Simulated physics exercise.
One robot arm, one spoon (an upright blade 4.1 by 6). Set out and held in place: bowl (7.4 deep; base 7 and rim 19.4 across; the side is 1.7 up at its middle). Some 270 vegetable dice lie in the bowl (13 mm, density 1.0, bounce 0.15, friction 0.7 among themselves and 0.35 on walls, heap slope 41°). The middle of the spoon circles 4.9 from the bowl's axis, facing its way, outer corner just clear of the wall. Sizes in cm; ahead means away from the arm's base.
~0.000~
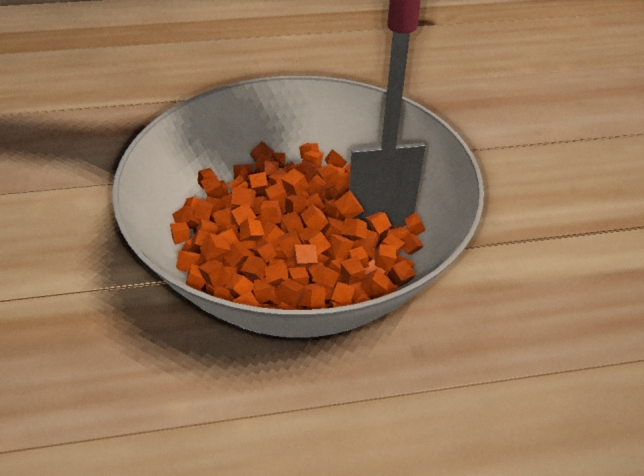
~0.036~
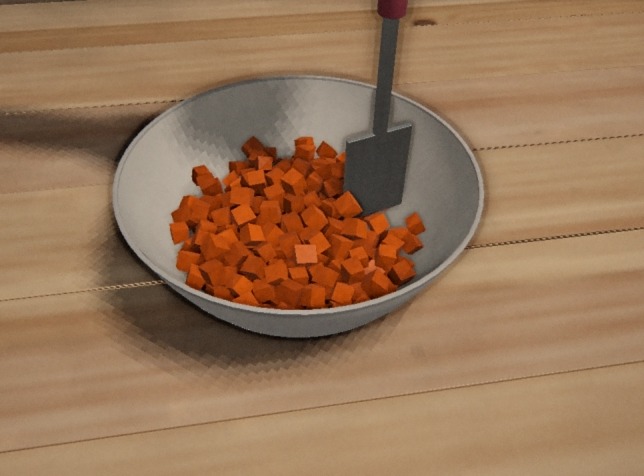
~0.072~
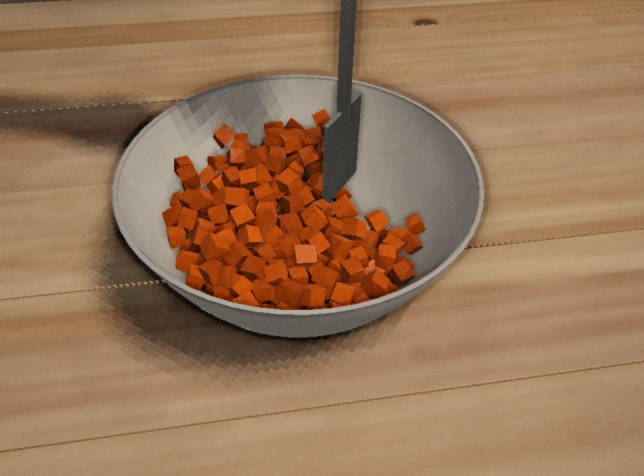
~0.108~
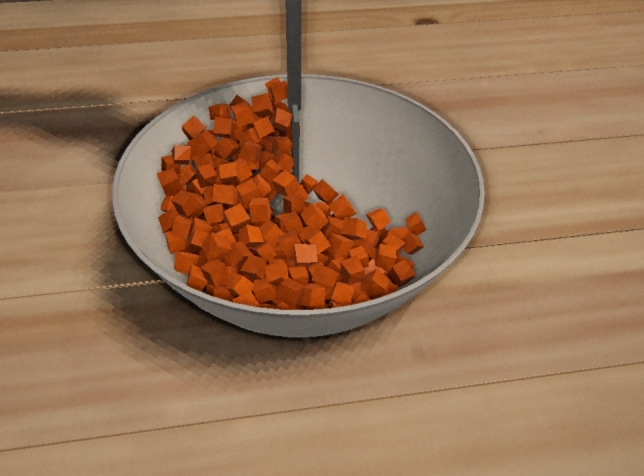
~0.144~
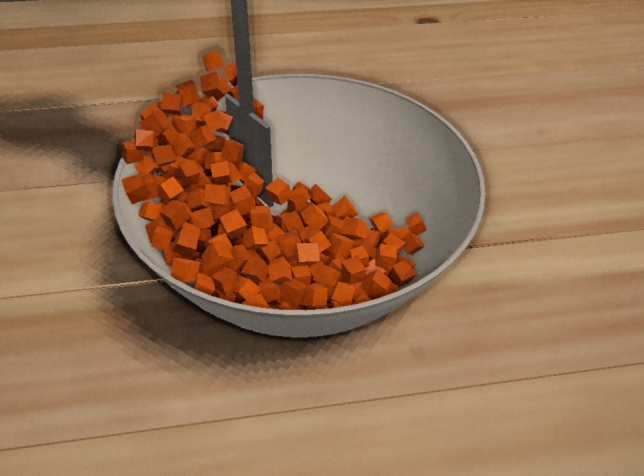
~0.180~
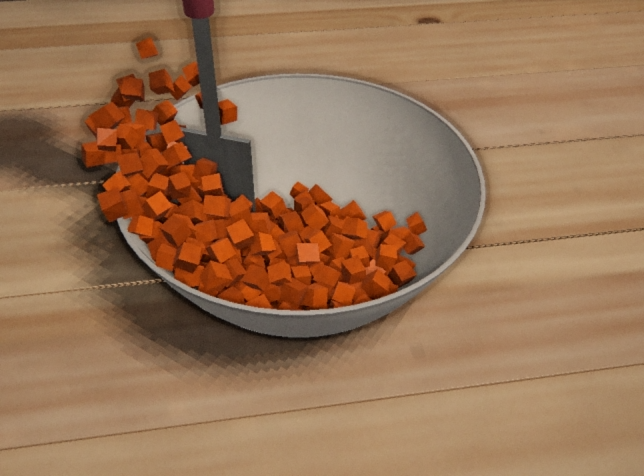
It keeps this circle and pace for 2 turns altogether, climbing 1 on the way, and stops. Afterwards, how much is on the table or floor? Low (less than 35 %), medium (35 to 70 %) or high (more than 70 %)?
Share on the table or floor: Medium (35 to 70 %).
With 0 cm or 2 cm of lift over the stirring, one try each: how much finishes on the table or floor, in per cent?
About 50 and 35 per cent.
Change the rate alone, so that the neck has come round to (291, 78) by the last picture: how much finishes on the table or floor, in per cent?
About 25 per cent.
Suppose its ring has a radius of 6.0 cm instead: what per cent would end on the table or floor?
It would be near 10 per cent.
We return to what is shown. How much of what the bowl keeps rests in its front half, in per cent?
Some 45 per cent.
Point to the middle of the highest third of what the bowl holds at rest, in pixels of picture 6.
At about (301, 228).
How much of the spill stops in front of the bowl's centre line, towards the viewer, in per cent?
Some 60 per cent.
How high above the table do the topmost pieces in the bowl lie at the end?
Some 5.5 cm.
By 0.40 s, 13° round, highest piece 10 above the table; 190 in the bowl, 41 on the table or floor, 40 in flight or on the tool.
By 0.63 s, 232° round, highest piece 8 above the table; 159 in the bowl, 99 on the table or floor, 13 in flight or on the tool.
By 0.94 s, 0° round, highest piece 6 above the table; 154 in the bowl, 117 on the table or floor.
By 1.64 s, 0° round, highest piece 5 above the table; 154 in the bowl, 117 on the table or floor.
Final count, 154 in the bowl, 117 on the table or floor. That is 43 % on the table or floor.
